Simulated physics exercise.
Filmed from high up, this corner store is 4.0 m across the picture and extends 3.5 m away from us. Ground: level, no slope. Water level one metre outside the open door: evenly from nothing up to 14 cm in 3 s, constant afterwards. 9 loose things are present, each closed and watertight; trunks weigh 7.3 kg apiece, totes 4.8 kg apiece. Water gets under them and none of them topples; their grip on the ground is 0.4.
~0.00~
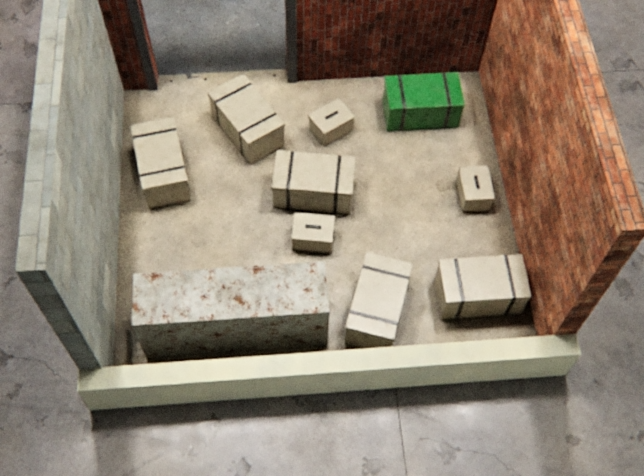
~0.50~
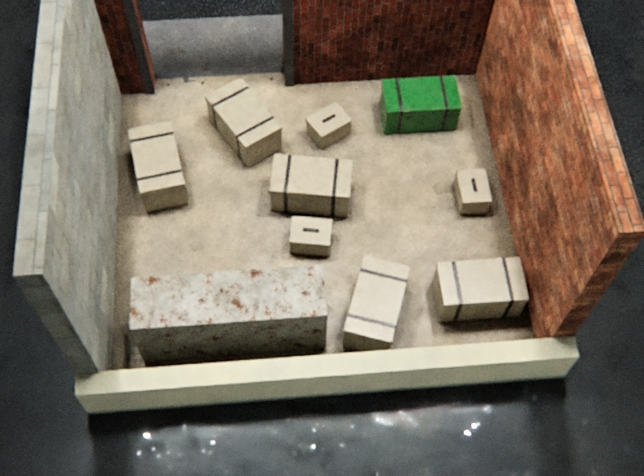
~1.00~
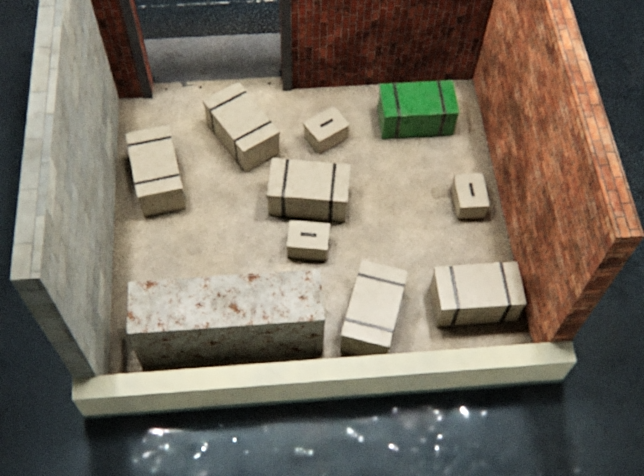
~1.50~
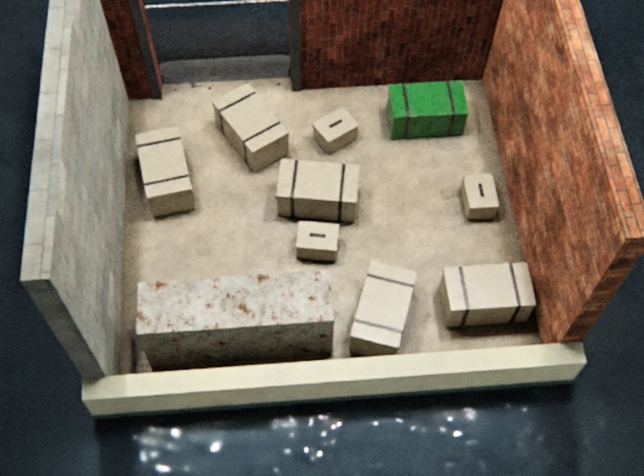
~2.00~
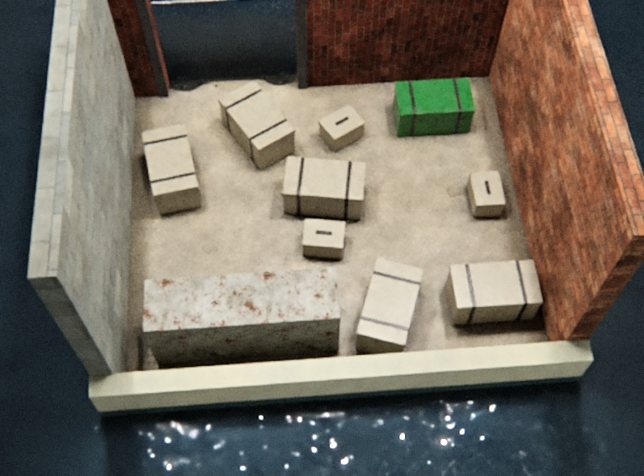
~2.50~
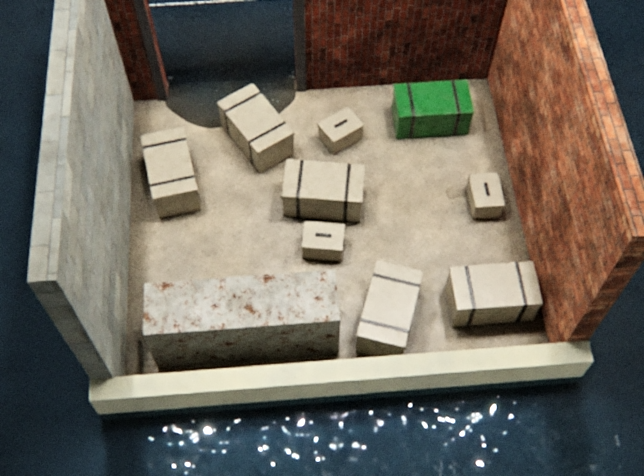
A walled room of strapped boxes stays still as dark water surrounds it and enters the doorway.
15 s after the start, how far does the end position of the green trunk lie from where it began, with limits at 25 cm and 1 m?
It lies beyond 1 m away.
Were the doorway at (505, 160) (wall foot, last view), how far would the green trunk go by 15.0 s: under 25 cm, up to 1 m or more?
By then the green trunk has been carried a long way.
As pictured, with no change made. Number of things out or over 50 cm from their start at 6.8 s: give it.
At that moment it comes to 4.
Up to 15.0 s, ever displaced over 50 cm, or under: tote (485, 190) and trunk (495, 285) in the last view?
Beyond, within.
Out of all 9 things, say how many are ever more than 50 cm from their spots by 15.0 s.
The total is 7.
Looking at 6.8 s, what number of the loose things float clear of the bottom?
The count is 3.
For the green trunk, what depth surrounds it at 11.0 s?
4 cm, roughly.
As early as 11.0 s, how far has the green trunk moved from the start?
Roughly 30 cm by then.
After 3.5 s the green trunk is near (434, 98), 0.0 m from its start, aground; 0 afloat.
After 6.8 s the green trunk is near (434, 98), 0.0 m from its start, aground; 3 afloat.
After 11.0 s the green trunk is near (415, 84), 0.3 m from its start, afloat; 8 afloat.
After 15.0 s the green trunk is near (252, 178), 2.2 m from its start, afloat; 9 afloat.
